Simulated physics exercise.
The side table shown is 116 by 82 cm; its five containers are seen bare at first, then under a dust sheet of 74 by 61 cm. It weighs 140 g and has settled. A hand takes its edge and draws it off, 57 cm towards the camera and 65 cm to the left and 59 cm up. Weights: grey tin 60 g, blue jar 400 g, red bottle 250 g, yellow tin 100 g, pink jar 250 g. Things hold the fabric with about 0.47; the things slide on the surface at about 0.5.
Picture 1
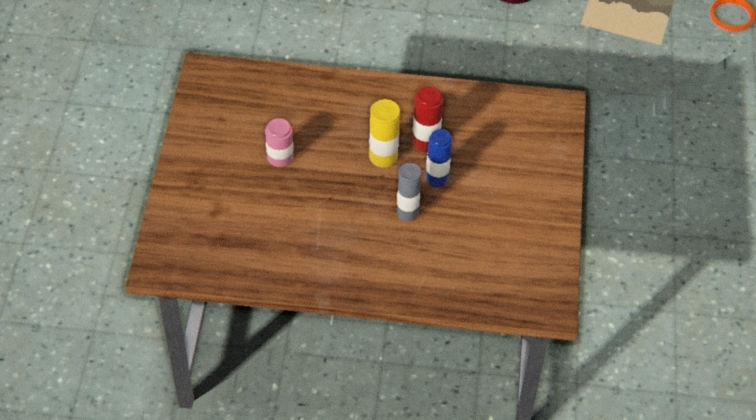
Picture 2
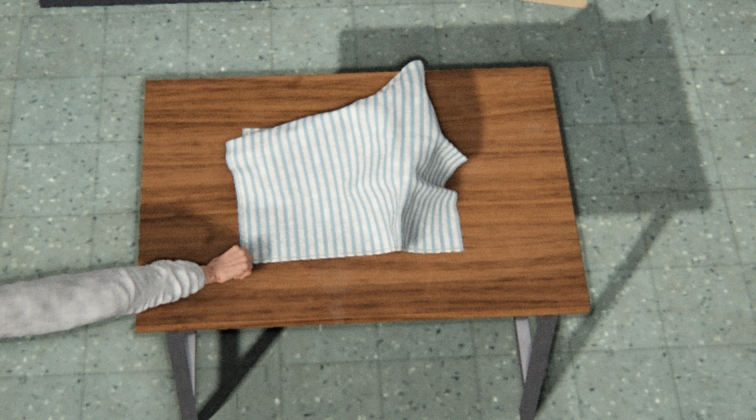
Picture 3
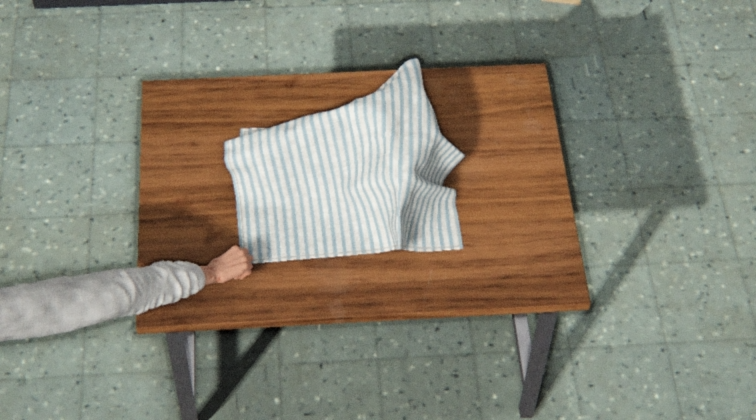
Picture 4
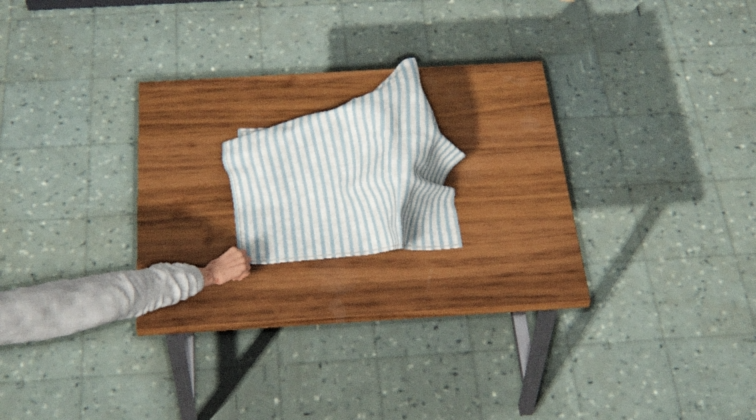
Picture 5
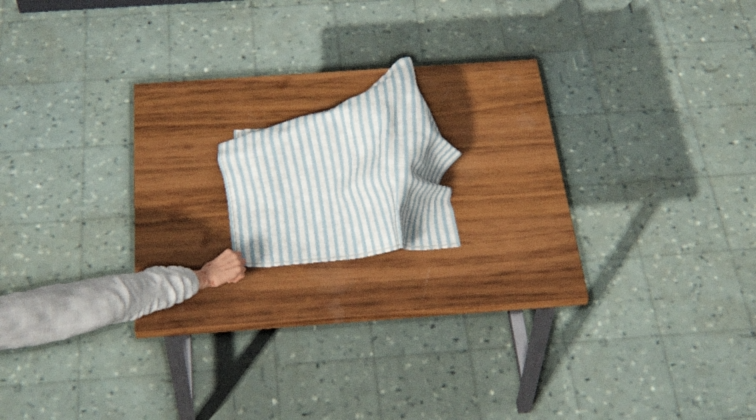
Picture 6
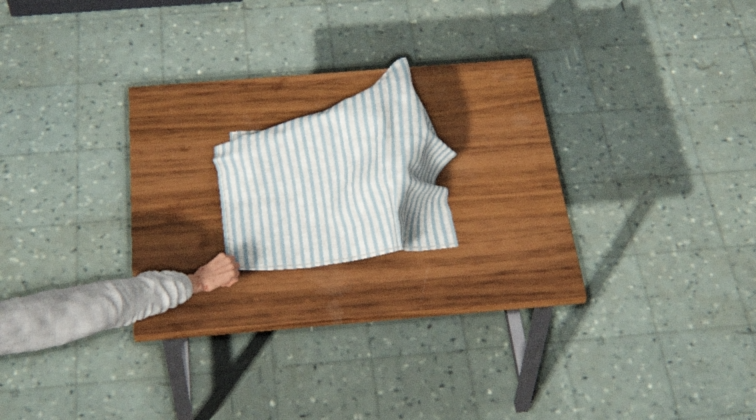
Striped cloth covering five containers on a wooden table, a hand gripping its lower left corner and barely moving.
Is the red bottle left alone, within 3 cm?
Verdict: The red bottle hardly stirs.
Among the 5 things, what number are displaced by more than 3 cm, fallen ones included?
That makes 1.
Next, middle of the dust sheet at (303, 192); grey tin 9 cm off its start, yellow tin 2 cm off its start.
Then, middle of the dust sheet at (181, 305); grey tin on its side, 13 cm off its start, yellow tin 3 cm off its start.
After that, middle of the dust sheet at a place out of view; grey tin on its side, 15 cm off its start at (379, 248), yellow tin 3 cm off its start at (346, 107).
Later, middle of the dust sheet at a place out of view; grey tin on its side, 18 cm off its start, yellow tin 3 cm off its start.
At the end, middle of the dust sheet at a place out of view; red bottle 0 cm off its start at (395, 90), grey tin on its side, 22 cm off its start at (403, 272), yellow tin 3 cm off its start at (346, 107).
